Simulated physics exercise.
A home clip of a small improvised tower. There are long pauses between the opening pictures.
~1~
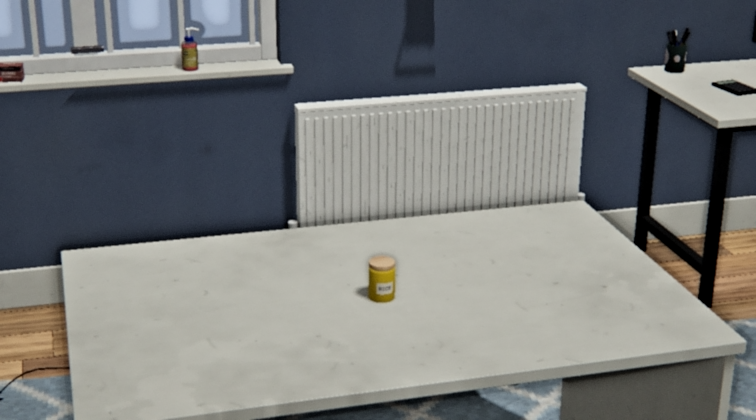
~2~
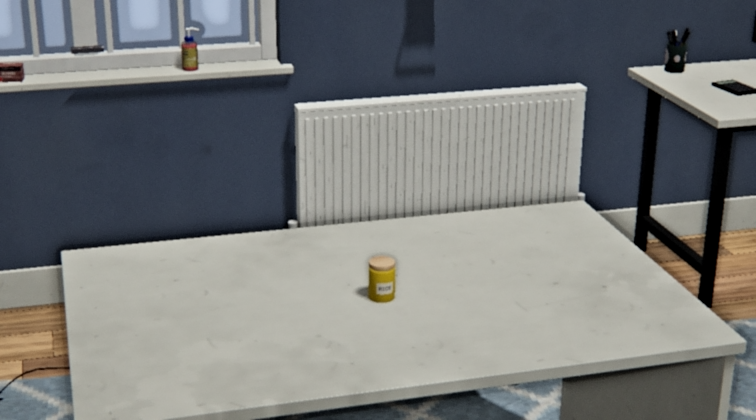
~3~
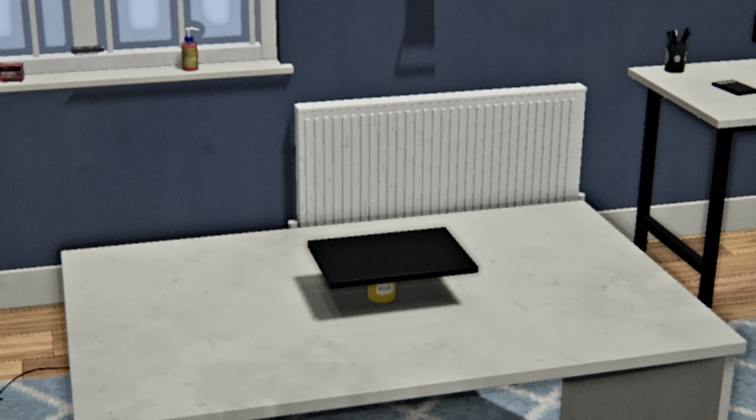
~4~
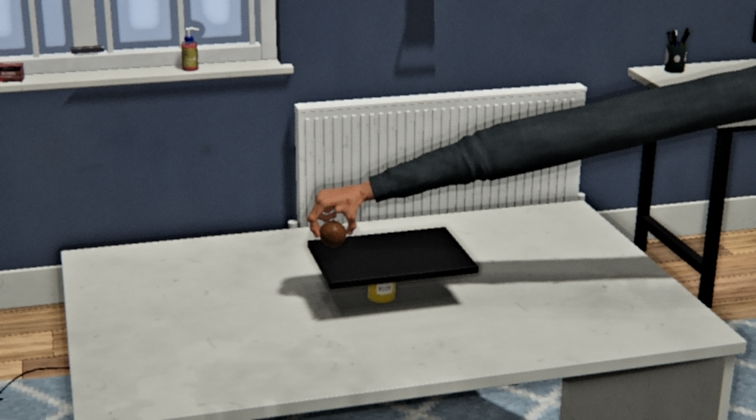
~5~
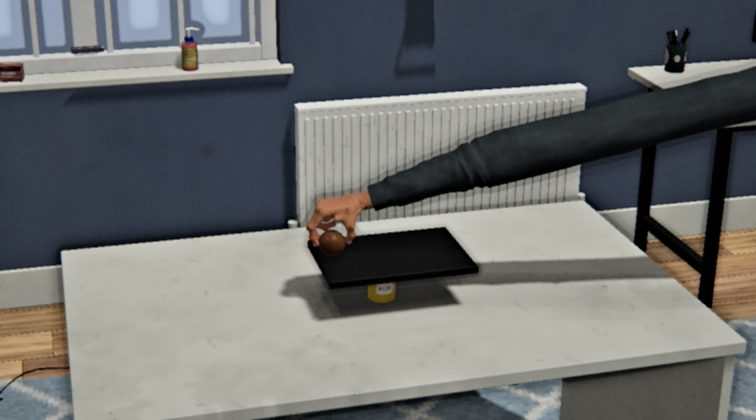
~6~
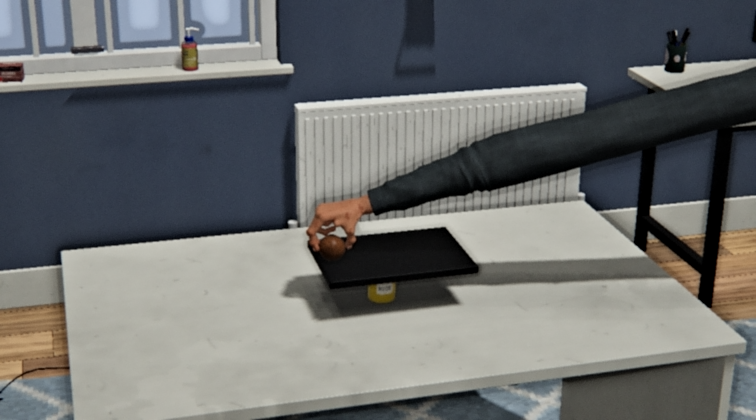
A hand lowers a brown onion onto the left end of a black board that appears atop a yellow jar.
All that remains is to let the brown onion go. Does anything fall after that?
It keeps its balance.
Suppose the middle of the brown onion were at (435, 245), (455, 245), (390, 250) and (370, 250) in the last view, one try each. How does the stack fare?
First try: It gives way; second try: It gives way; third try: It holds; fourth try: It holds.
Then, 0.20 s past the last view, nothing moves.
Then, 0.50 s past the last view, brown onion resting near (332, 248).
Finally, all 3 still in place. Final places as the last picture's camera would see them, brown onion near (332, 248). The stack holds.
